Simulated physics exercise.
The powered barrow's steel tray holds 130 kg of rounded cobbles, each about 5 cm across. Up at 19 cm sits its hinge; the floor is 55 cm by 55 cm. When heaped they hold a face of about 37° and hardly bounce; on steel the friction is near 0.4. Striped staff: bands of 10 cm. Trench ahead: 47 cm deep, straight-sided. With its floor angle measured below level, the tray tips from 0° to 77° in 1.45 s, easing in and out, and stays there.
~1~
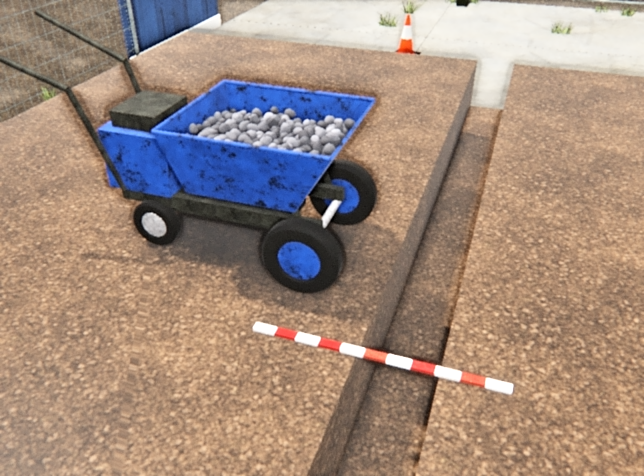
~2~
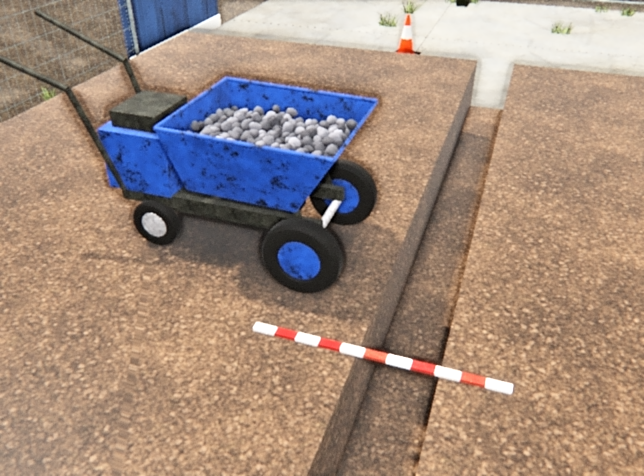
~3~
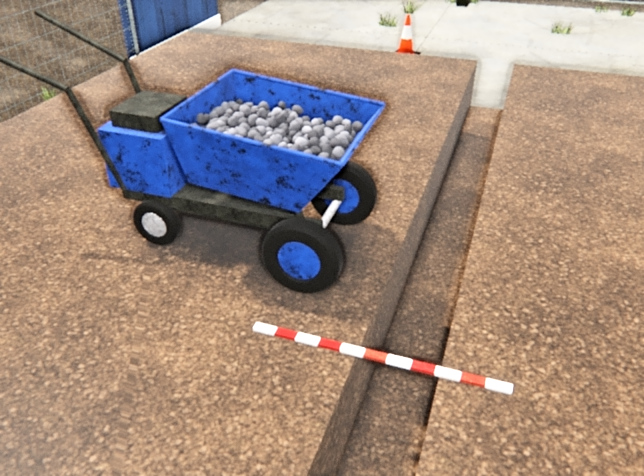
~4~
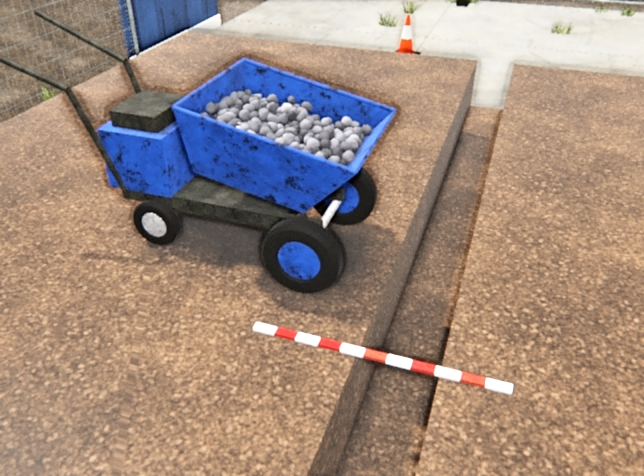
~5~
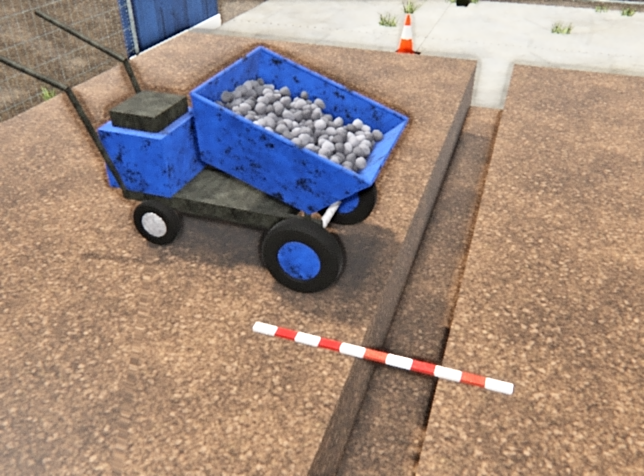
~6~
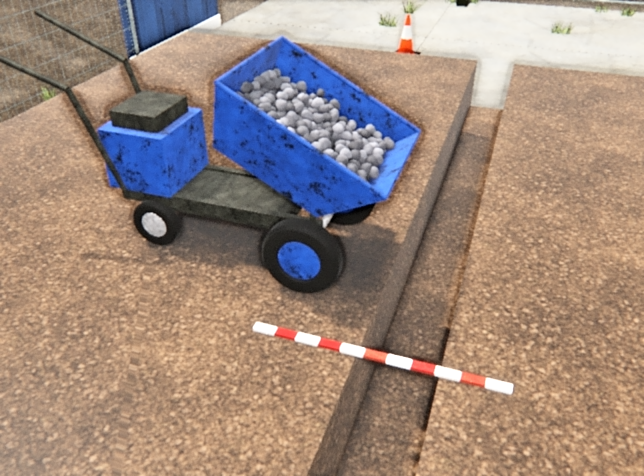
A blue barrow's tray of grey stones tilts steadily forward to the right beside a trench.
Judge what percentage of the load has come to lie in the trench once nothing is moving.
Roughly 57 in every hundred.
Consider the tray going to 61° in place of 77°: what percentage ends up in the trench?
Close to 30 per cent then.
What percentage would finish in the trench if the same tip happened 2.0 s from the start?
With that timing, about 60 per cent.
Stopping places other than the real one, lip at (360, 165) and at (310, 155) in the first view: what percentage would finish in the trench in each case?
It'd be around 35 per cent and after that around 80 per cent.
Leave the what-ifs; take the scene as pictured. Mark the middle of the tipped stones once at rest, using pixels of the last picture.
I'd point to around (448, 332).
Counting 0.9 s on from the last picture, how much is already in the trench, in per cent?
I'd put it near 15 per cent.
Then, 0.5 s after the last picture the floor is at 65°, 100 % in the tray; the foremost stones are at (429, 238).
Then, 0.9 s after the last picture the floor is at 77°, 60 % in the tray, 15 % in the trench, 24 % past the trench; the foremost stones are at (554, 300).
Then, 1.3 s after the last picture the floor is at 77°, 29 % in the tray, 28 % in the trench, 43 % past the trench; the foremost stones are at (636, 320).
Then, 3.2 s after the last picture the floor is at 77°, 0 % in the tray, 57 % in the trench, 43 % past the trench; the foremost stones are past the picture's edge.
